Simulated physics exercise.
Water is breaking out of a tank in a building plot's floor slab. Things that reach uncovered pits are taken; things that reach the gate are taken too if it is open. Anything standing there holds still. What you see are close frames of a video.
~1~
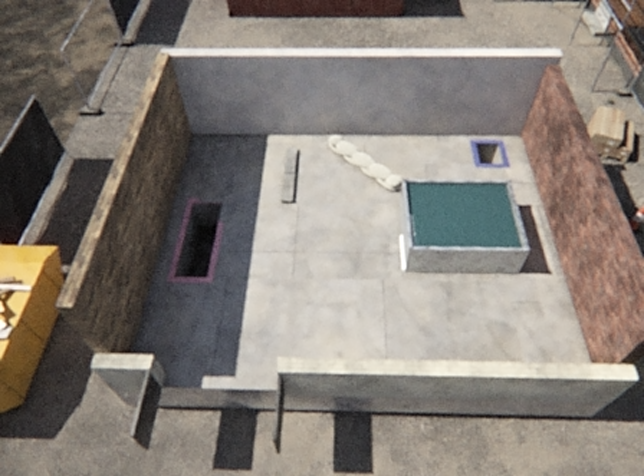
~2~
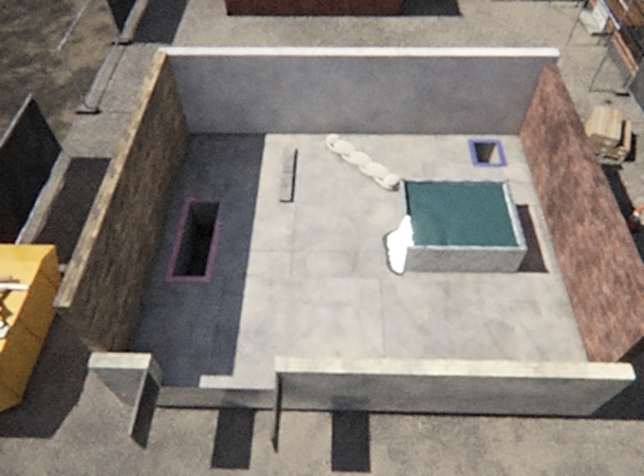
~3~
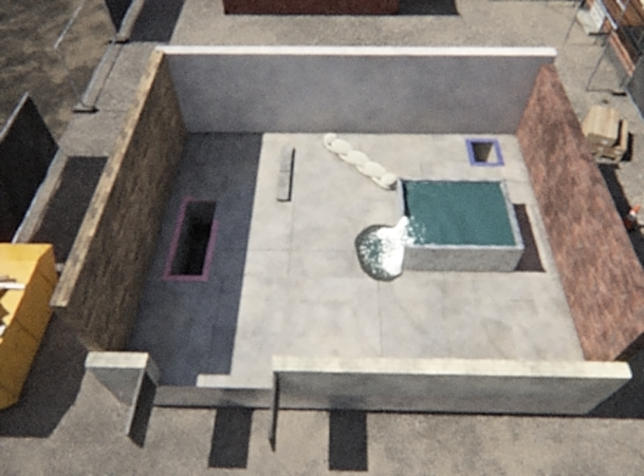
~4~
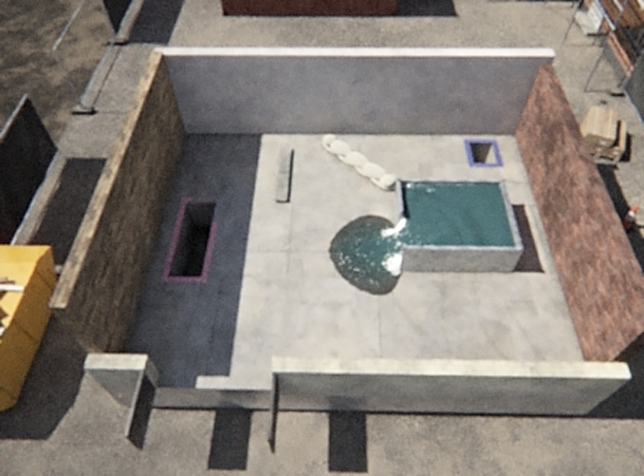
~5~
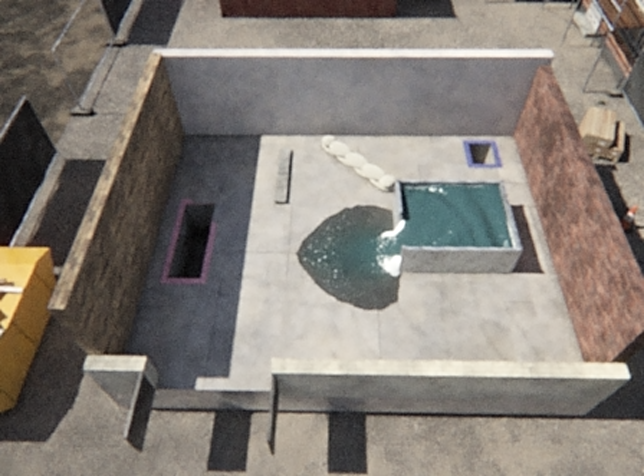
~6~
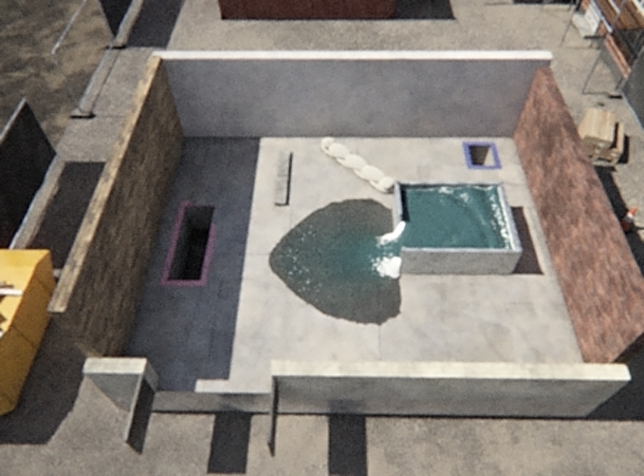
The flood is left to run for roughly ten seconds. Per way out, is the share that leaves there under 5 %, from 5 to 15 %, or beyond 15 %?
In the end: The gate sees beyond 15 % leave; the pink pit sees beyond 15 % leave; the blue pit sees under 5 % leave.
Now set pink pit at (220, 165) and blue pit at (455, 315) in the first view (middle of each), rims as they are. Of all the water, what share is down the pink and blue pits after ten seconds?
Percentages by pit: Pink at 20, blue at 0.
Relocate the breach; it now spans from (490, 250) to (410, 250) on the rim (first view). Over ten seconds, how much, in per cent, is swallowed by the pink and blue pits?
Pink about 20 %, blue about 10 %.
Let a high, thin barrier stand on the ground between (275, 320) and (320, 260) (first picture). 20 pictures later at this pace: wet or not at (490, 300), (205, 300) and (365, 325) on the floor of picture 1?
Taken in turn, the three points are unsoaked, unsoaked and soaked.
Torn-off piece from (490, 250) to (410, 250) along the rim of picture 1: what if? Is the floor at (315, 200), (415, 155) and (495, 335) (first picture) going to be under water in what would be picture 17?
Taking them in order, I'd say not reached, not reached and swamped.
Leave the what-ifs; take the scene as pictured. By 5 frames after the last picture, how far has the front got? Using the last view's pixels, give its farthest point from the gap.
At about (180, 296).
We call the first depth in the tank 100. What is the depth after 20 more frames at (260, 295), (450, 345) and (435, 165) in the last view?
Going in order, that's 4, 0 and 0 %.
A moment on, water covers 25 % of the floor; the gate 0 %, the pink pit 1 %, the blue pit 0 %.
Next, water covers 40 % of the floor; the gate 1 %, the pink pit 6 %, the blue pit 0 %.
Then, water covers 45 % of the floor; the gate 5 %, the pink pit 14 %, the blue pit 0 %.
Later, water covers 50 % of the floor; the gate 12 %, the pink pit 24 %, the blue pit 0 %.
In the end, water covers 55 % of the floor; the gate 19 %, the pink pit 37 %, the blue pit 0 %.
